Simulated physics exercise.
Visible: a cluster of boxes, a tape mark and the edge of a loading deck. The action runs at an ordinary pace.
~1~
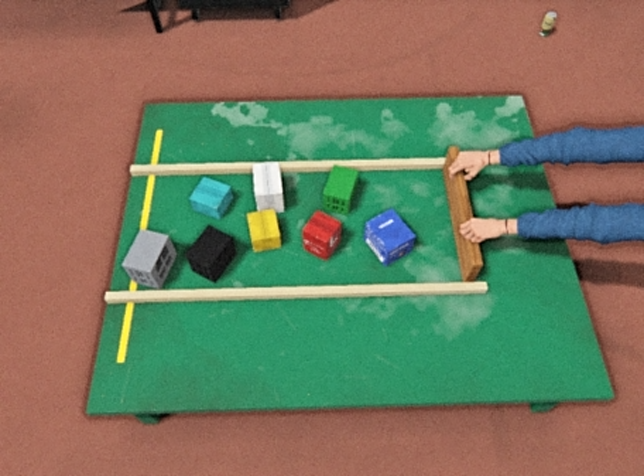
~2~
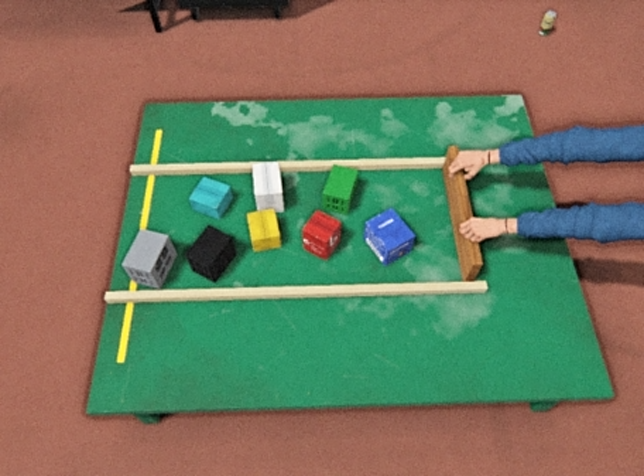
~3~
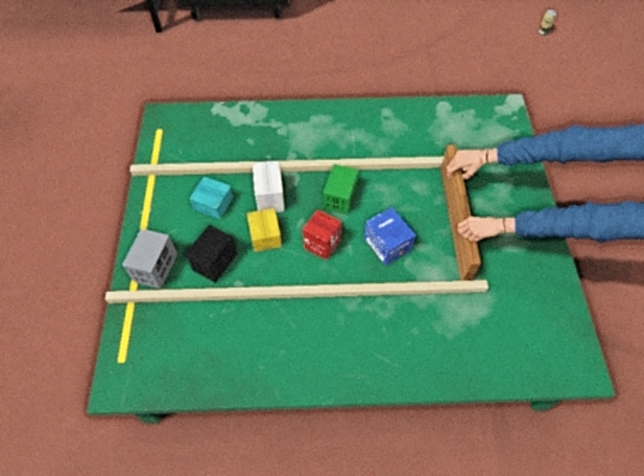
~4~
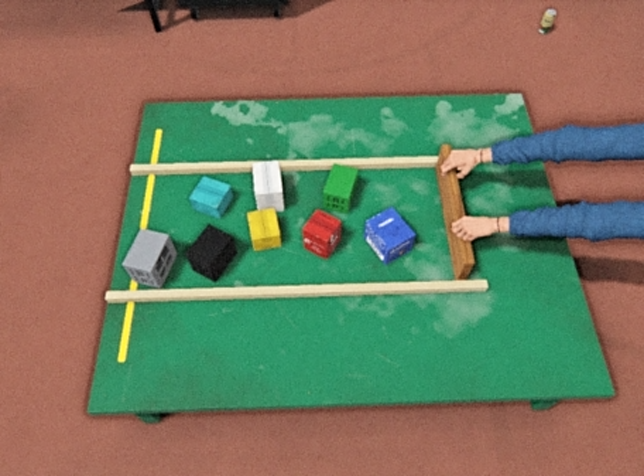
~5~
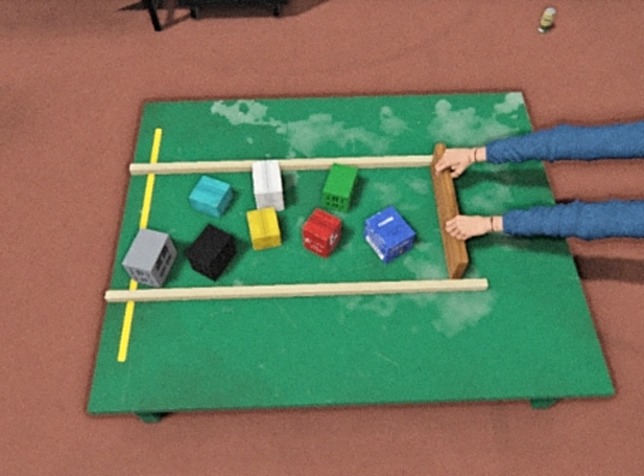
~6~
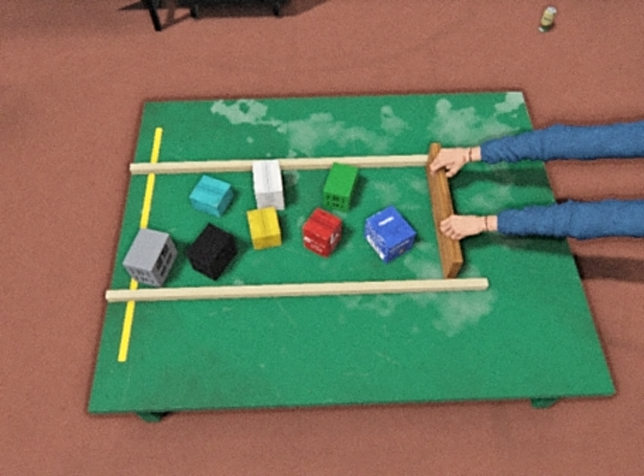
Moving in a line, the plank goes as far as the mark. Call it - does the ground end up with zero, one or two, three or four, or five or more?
The ground ends up with five or more.
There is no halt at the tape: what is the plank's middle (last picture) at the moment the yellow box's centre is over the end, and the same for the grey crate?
Near (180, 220) in the first case, near (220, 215) in the other.
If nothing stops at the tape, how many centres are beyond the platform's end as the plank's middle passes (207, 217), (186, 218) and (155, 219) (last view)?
1, 3, 6.
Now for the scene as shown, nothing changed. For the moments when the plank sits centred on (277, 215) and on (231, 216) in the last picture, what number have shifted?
I get 7 at the one place and 8 at the other.
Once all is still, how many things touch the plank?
Result: 2 in all.
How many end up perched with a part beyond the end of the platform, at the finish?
Number: 2.
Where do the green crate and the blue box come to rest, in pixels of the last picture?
Positions - first (131, 195), then (121, 236).
Early on, none off yet; grey crate at rest near (151, 258); turquoise box at rest near (212, 196); black crate at rest near (212, 252).
A while later, none off yet; grey crate at rest near (151, 258); turquoise box travelled a little near (202, 194); black crate travelled a little near (194, 254).
Further along, one off so far; grey crate in the air near (90, 292); turquoise box travelled well along near (134, 194); black crate travelled well along near (116, 258).
Finally, the number that fall off is five or more; lost, red parcel, white parcel, yellow box, black crate, turquoise box and grey crate.
